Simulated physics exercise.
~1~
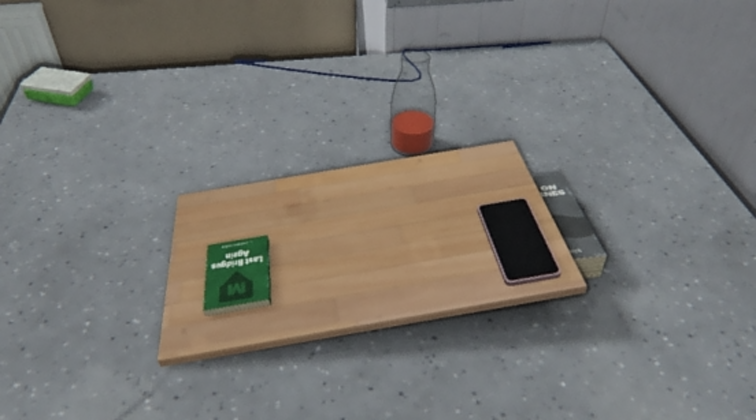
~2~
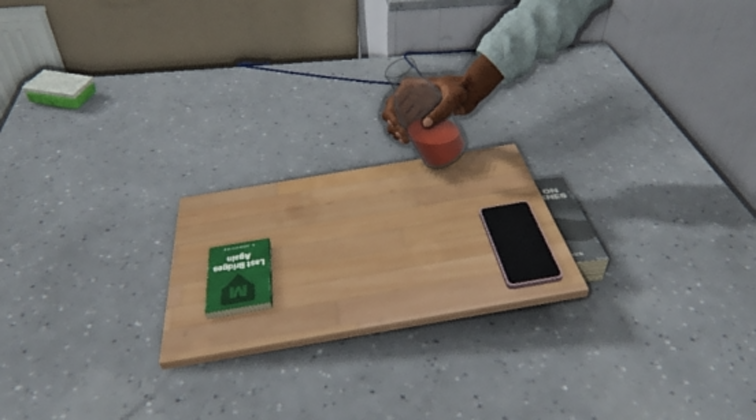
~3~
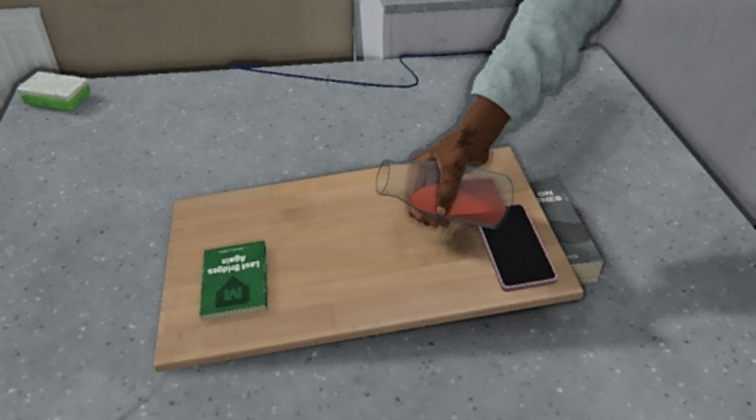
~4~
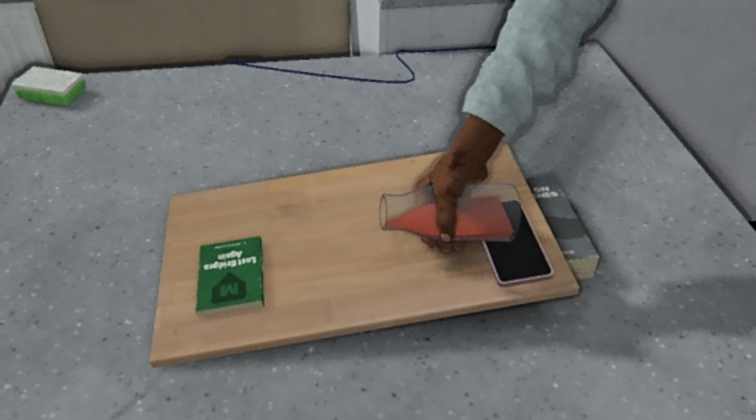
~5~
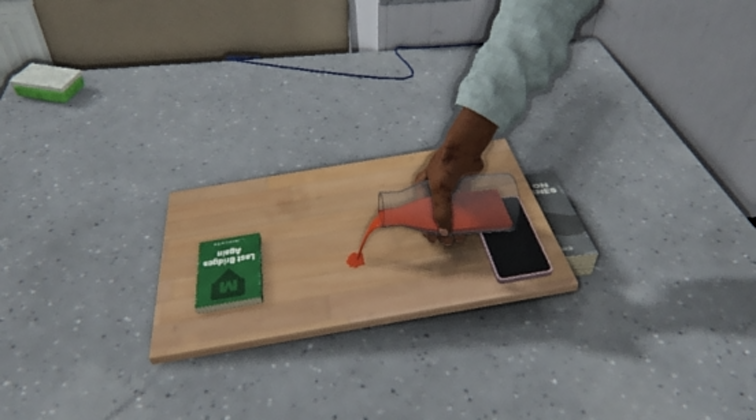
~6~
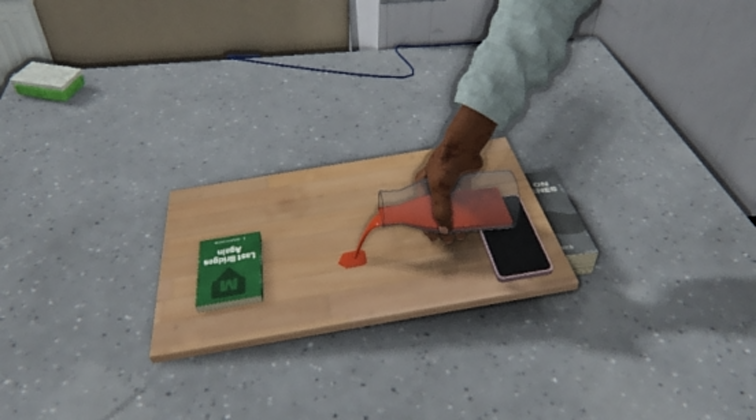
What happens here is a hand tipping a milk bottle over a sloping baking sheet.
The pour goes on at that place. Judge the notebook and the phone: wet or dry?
On the left the notebook: Wet, on the right the phone: Dry.
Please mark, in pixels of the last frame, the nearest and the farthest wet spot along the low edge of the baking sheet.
It's wet between (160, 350) at the near end and (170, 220) at the far end.
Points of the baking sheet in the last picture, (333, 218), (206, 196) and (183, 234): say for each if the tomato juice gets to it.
First spot: Missed; second: Missed; third: Touched.
Shortly, it runs down to the left; the notebook is wet along its edge; the phone is still dry.
Then, it runs down to the left and off the end; the notebook is wet along its edge; the phone is still dry.
At the finish, it runs down to the left and off the end; the notebook is wet along its edge; the phone is still dry.
